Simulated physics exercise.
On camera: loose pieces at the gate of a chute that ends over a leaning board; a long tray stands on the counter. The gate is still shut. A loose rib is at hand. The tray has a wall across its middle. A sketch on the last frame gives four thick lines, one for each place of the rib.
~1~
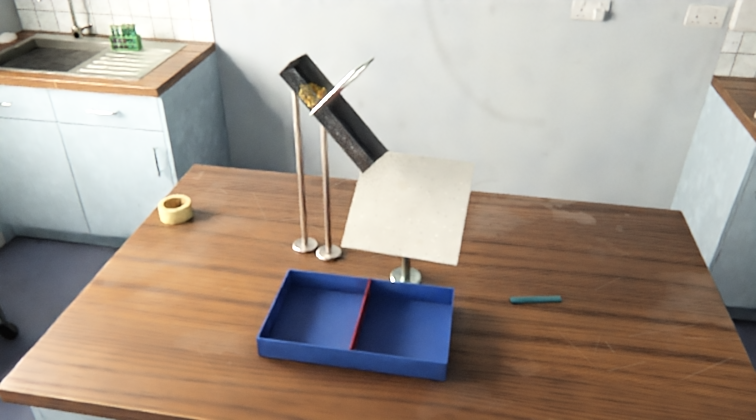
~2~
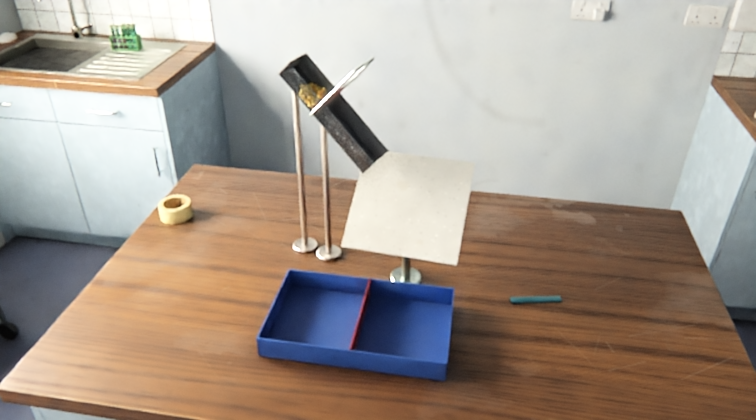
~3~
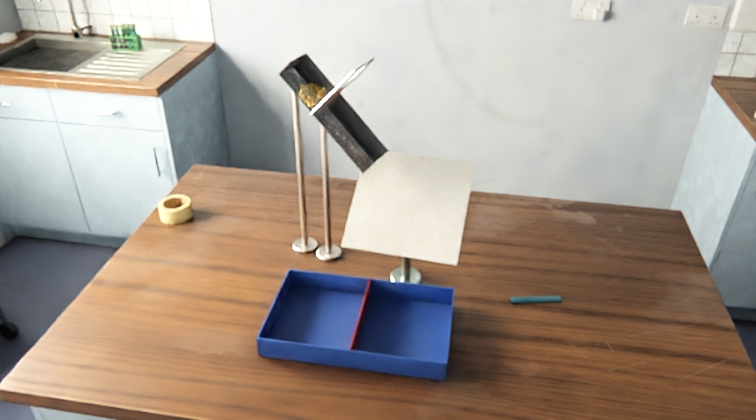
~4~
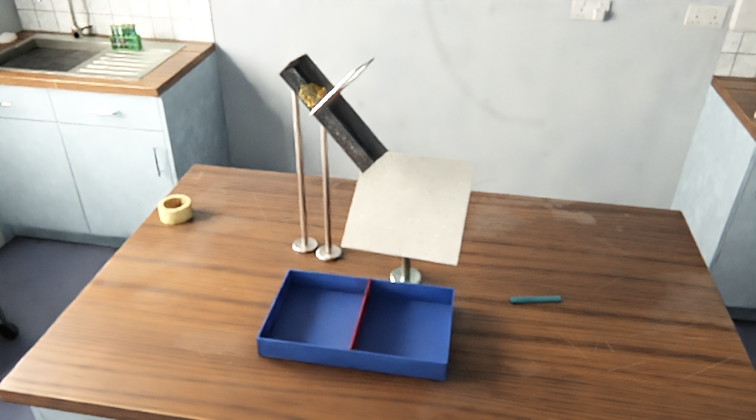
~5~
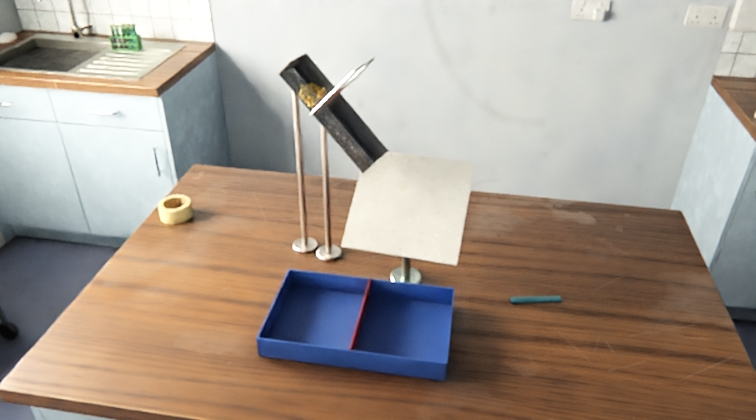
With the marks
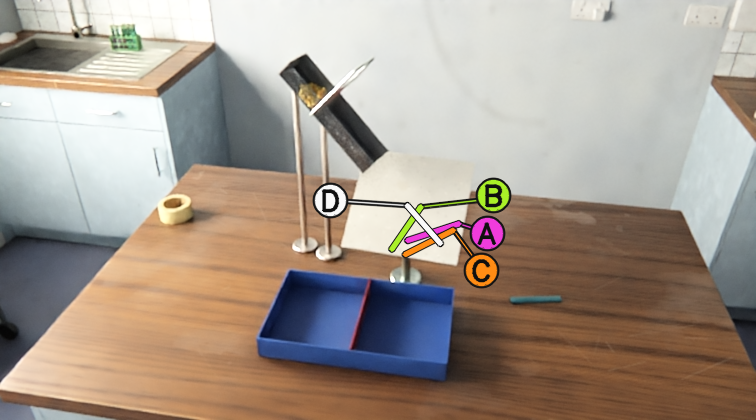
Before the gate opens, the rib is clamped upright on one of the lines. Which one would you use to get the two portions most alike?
B beats the others.
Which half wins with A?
The right half.
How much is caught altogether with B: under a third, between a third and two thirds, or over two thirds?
Line B gives over two thirds.
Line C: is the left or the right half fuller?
Right.
On the marked copy, line A from (458, 223) to (407, 240); line B from (420, 206) to (391, 249); line C from (453, 230) to (405, 254); line D from (407, 205) to (440, 243).
If A is chosen, of what is caught, none at all in the left half, the whole lot in the right.
If B is chosen, of what is caught, close to half in the left half, close to half in the right.
If C is chosen, of what is caught, a small share in the left half, all but a few in the right.
If D is chosen, of what is caught, only a few in the left half, all but a few in the right.
